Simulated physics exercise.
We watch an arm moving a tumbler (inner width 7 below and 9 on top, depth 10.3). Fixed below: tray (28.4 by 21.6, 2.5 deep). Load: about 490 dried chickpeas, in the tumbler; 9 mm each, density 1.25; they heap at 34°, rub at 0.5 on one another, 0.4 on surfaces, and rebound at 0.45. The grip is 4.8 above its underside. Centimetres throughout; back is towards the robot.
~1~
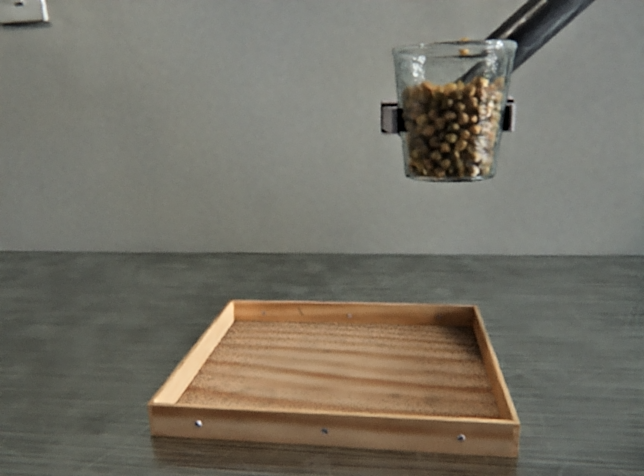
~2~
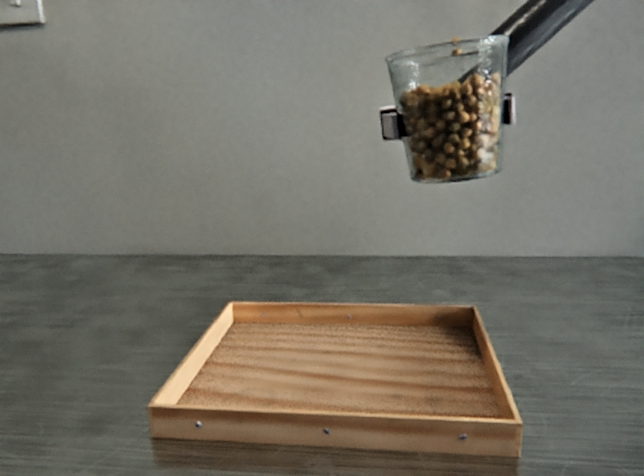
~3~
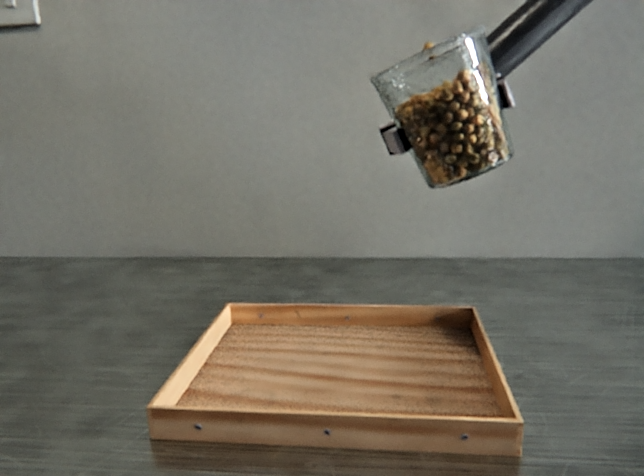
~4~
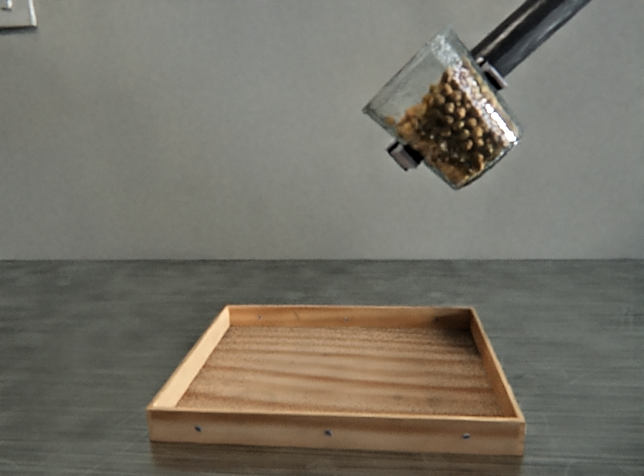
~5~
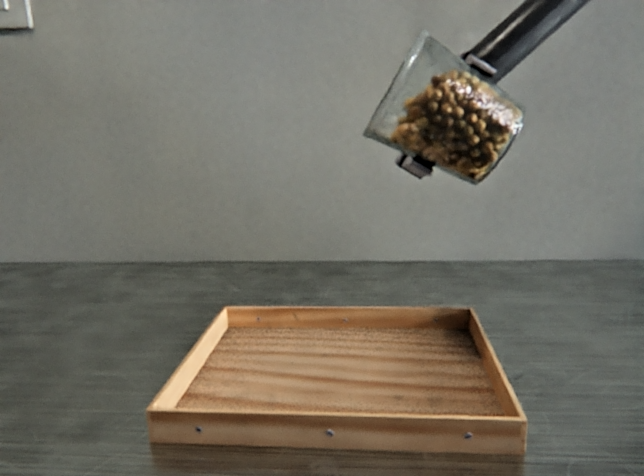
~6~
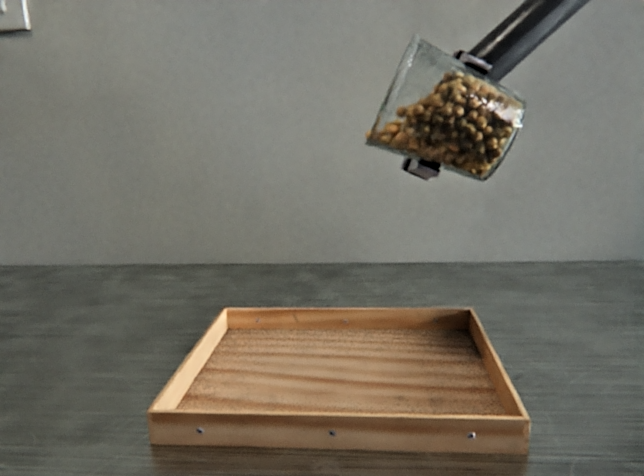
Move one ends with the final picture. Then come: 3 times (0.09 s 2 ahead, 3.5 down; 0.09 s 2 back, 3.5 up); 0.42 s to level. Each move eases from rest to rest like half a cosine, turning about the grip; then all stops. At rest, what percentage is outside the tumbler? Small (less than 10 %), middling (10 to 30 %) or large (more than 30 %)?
Outside the tumbler the share is middling, 10 to 30 %.
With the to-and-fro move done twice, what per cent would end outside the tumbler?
In that case some 10 per cent.
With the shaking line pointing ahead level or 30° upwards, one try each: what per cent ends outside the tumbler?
About 55 and 70 per cent.
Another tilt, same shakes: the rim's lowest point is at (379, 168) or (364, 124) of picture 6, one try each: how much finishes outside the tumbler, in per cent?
Some 55 and 10 per cent.
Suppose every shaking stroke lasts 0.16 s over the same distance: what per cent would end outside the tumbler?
Then about 0 per cent.
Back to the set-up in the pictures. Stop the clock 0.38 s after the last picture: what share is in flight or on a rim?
Some 6 per cent.
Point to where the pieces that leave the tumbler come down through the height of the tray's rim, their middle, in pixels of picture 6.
Around (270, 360).
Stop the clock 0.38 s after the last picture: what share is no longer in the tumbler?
About 5 per cent by then.
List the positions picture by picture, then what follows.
The first frame shows tumbler middle at (451, 115), level; upper third of the load around (453, 97), from x 405 to 500, top at y 45; 493 in the tumbler.
The second frame shows tumbler middle at (451, 115), tilted 6° forward; upper third of the load around (454, 98), from x 405 to 495, top at y 45.
The third frame shows tumbler middle at (449, 115), tilted 22° forward; upper third of the load around (455, 99), from x 400 to 505, top at y 50.
The fourth frame shows tumbler middle at (447, 116), tilted 43° forward; upper third of the load around (455, 98), from x 390 to 510, top at y 60.
The fifth frame shows tumbler middle at (447, 116), tilted 59° forward; upper third of the load around (453, 99), from x 395 to 515, top at y 75.
The sixth frame shows tumbler middle at (447, 117), tilted 65° forward; upper third of the load around (457, 102), from x 370 to 515, top at y 75; 493 in the tumbler.
Then, 0.38 s later, tilted 65° forward, highest piece 27 above the table; 458 in the tumbler, 7 in the tray, 28 in flight or on a rim.
Then, 0.77 s later, tilted 28° forward, highest piece 28 above the table; 404 in the tumbler, 65 in the tray, 6 on the table or floor, 18 in flight or on a rim.
Then, 1.16 s later, level, highest piece 29 above the table; 404 in the tumbler, 75 in the tray, 14 on the table or floor.
Then, 2.21 s later, level, highest piece 29 above the table; 404 in the tumbler, 75 in the tray, 14 on the table or floor.
At rest, 404 in the tumbler, 75 in the tray, 14 on the table or floor. That is 18 % outside the tumbler.
